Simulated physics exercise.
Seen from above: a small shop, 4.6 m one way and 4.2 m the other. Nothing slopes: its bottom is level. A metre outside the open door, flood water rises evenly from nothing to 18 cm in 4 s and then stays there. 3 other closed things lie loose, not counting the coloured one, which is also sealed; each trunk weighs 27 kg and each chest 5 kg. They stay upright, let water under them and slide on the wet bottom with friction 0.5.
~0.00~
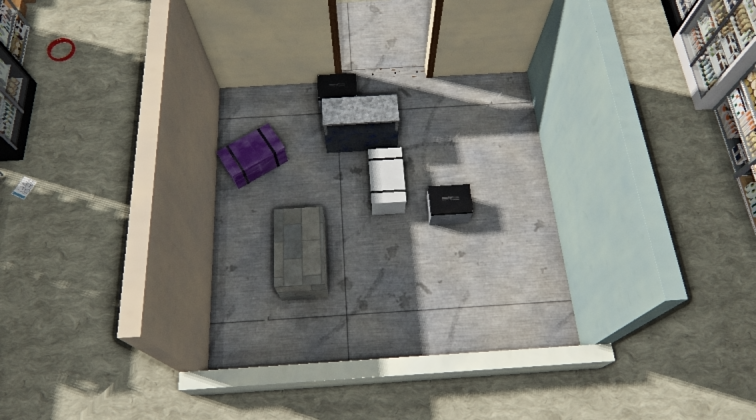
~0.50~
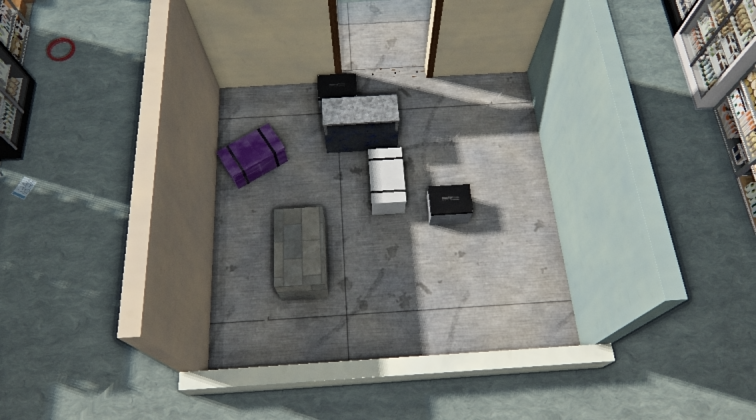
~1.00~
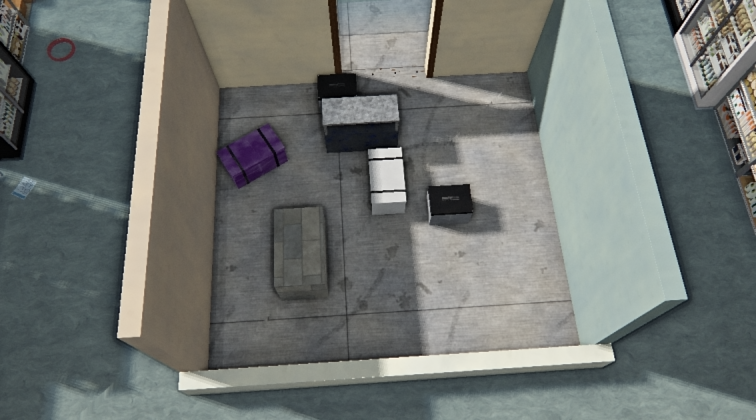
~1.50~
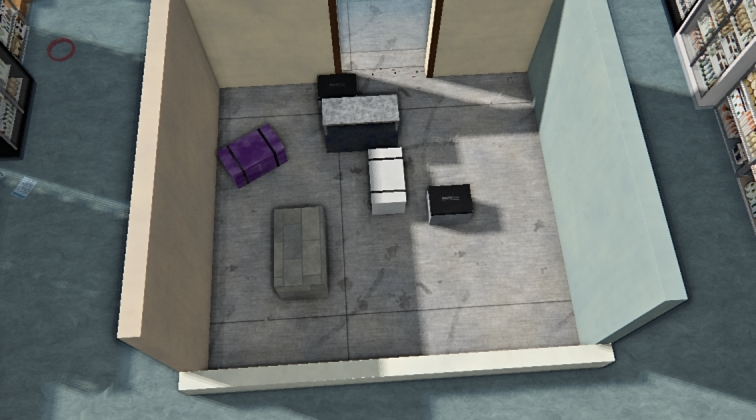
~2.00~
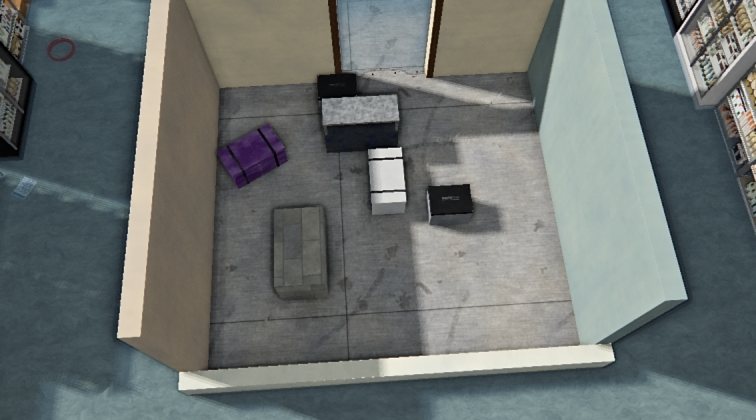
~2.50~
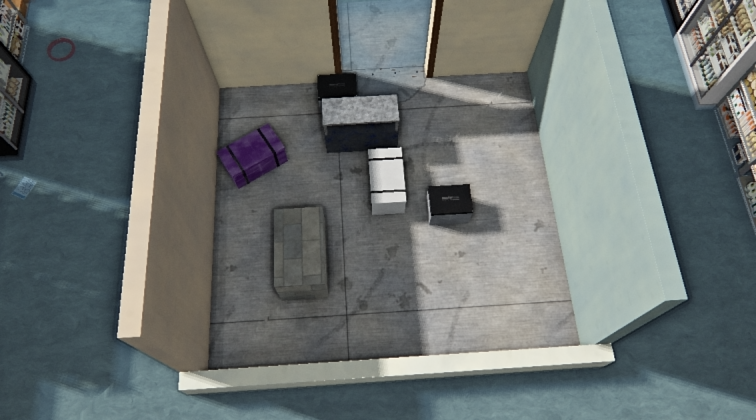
Small shop room seen from above, bluish water spreading over the ground outside while a purple trunk and other boxes stay still.
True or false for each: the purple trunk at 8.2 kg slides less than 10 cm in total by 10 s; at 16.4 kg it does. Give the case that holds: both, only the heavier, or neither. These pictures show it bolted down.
The case that holds: Neither.
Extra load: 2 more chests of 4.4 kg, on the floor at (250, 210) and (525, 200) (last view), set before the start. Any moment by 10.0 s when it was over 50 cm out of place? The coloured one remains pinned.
Below, beyond.
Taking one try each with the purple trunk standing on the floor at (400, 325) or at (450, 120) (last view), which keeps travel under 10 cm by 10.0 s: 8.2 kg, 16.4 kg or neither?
Well, at the first spot no weight will do, and at the second no weight will do.
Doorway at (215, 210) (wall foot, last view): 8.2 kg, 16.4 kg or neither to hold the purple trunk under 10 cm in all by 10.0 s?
Moved there, neither choice works.
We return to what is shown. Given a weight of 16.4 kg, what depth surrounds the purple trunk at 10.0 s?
3 cm, roughly.
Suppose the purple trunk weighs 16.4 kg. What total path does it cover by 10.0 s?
Close to 80 cm, all told.
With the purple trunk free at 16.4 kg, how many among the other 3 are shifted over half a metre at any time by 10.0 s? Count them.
My count gives 1.
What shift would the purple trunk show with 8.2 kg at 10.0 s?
Roughly 80 cm.
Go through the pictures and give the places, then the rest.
The purple trunk at (251, 150) rests on the ground; water covers 0.0 m2; 0 of 4 have shifted, in the first frame.
The purple trunk at (251, 150), on the bottom; 0.0 m2 under water; 0 of 4 have shifted, in the second frame.
The purple trunk at (251, 150) rests on the ground; 0.0 m2 under water; 0 of 4 have shifted, in the third frame.
The purple trunk at (251, 150), on the bottom; water covers 0.0 m2; 0 of 4 have shifted, in the fourth frame.
The purple trunk at (251, 150) rests on the ground; 0.0 m2 under water; 0 of 4 have shifted, in the fifth frame.
The purple trunk at (251, 150) rests on the ground; water covers 0.4 m2; 0 of 4 have shifted, in the sixth frame.
After 3.5 s the purple trunk would be 0 cm from its start with 8.2 kg and 0 cm from its start with 16.4 kg; 0 cm of water round it then.
After 4.5 s the purple trunk would be 0 cm from its start with 8.2 kg and 0 cm from its start with 16.4 kg; 0 cm of water round it then.
After 7.0 s the purple trunk would be 23 cm from its start with 8.2 kg and 11 cm from its start with 16.4 kg; 4 cm of water round it then.
After 10.0 s the purple trunk would be 82 cm from its start with 8.2 kg and 73 cm from its start with 16.4 kg; 3 cm of water round it then.
